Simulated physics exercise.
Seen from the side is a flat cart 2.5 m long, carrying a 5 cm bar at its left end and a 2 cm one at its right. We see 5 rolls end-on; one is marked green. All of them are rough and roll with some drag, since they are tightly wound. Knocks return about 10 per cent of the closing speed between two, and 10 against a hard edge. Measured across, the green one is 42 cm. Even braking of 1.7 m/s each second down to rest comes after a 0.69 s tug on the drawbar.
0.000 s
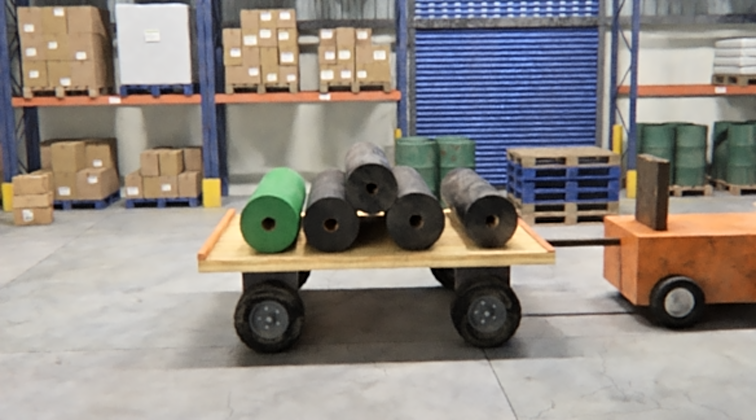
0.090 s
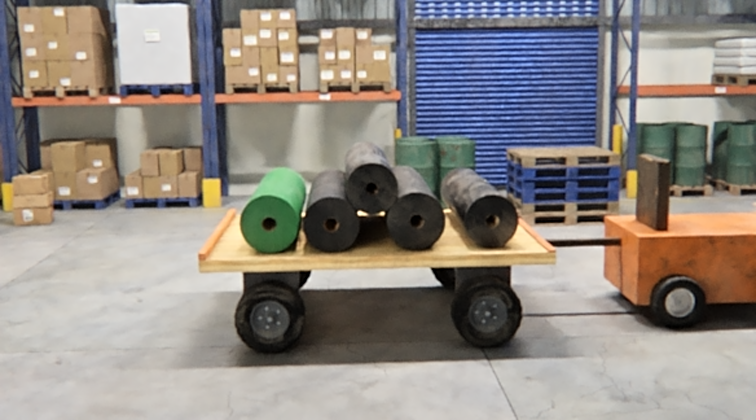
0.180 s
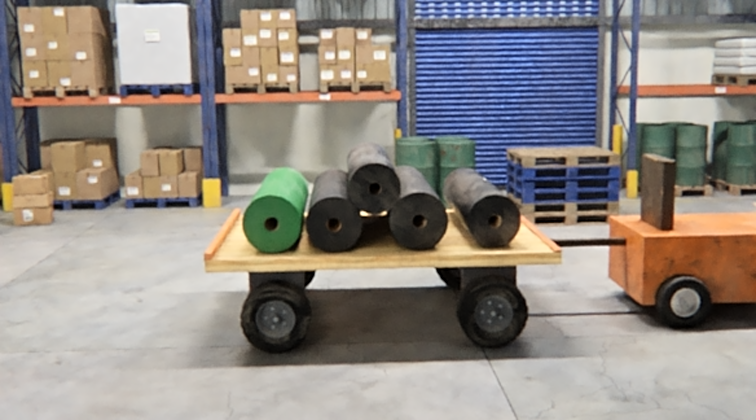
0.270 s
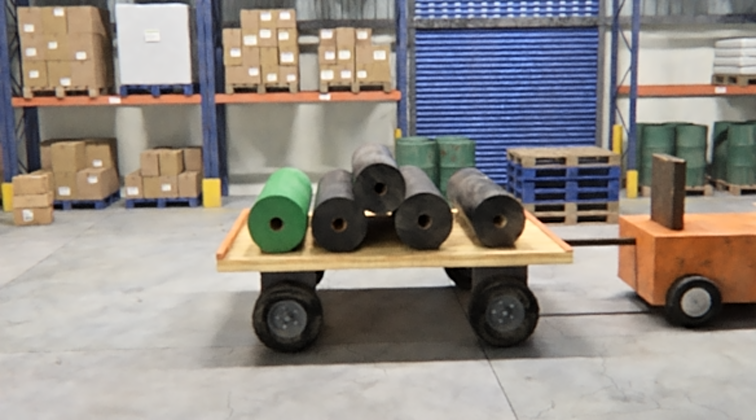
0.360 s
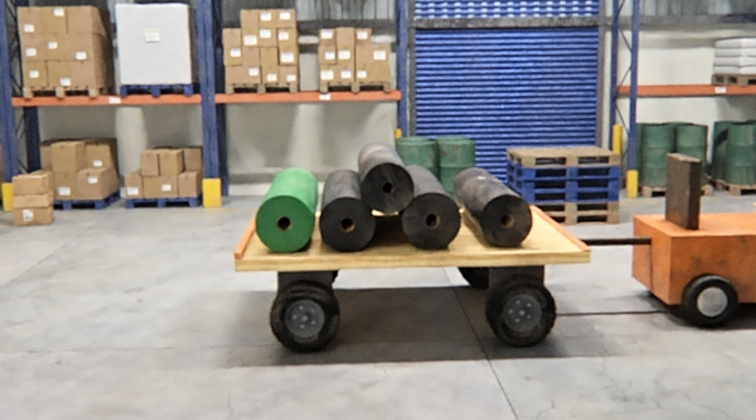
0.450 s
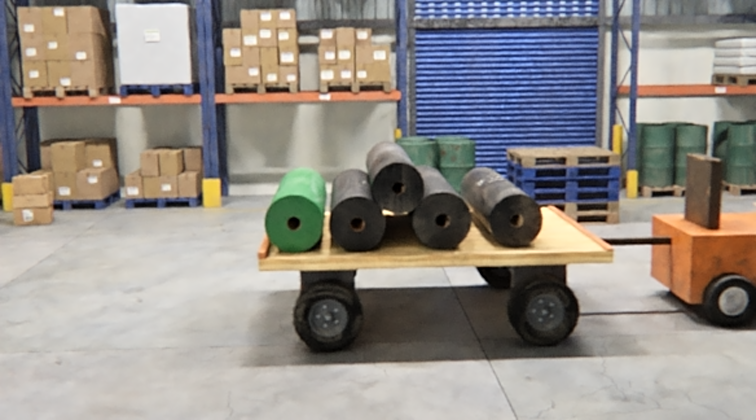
A flat wooden cart, loaded with one green roll and four black ones, stands still in a warehouse behind an orange vehicle. The vehicle draws it slowly to the right, gathering speed. The rolls move right more slowly than the deck, shifting back toward its left end, one still perched on top.
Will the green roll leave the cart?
The green roll falls off.
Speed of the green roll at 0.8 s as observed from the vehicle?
Near 2.5 m/s at that time.
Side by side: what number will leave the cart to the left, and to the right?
Left 3, right 0.
Then, 0.8 s in, green is over the left bar and falling; 1 over a bar so far.
Then, 1.0 s in, green is over the left bar and down; 1 over a bar so far.
In the end (5.2 s), green is over the left bar and down; 3 over a bar so far.
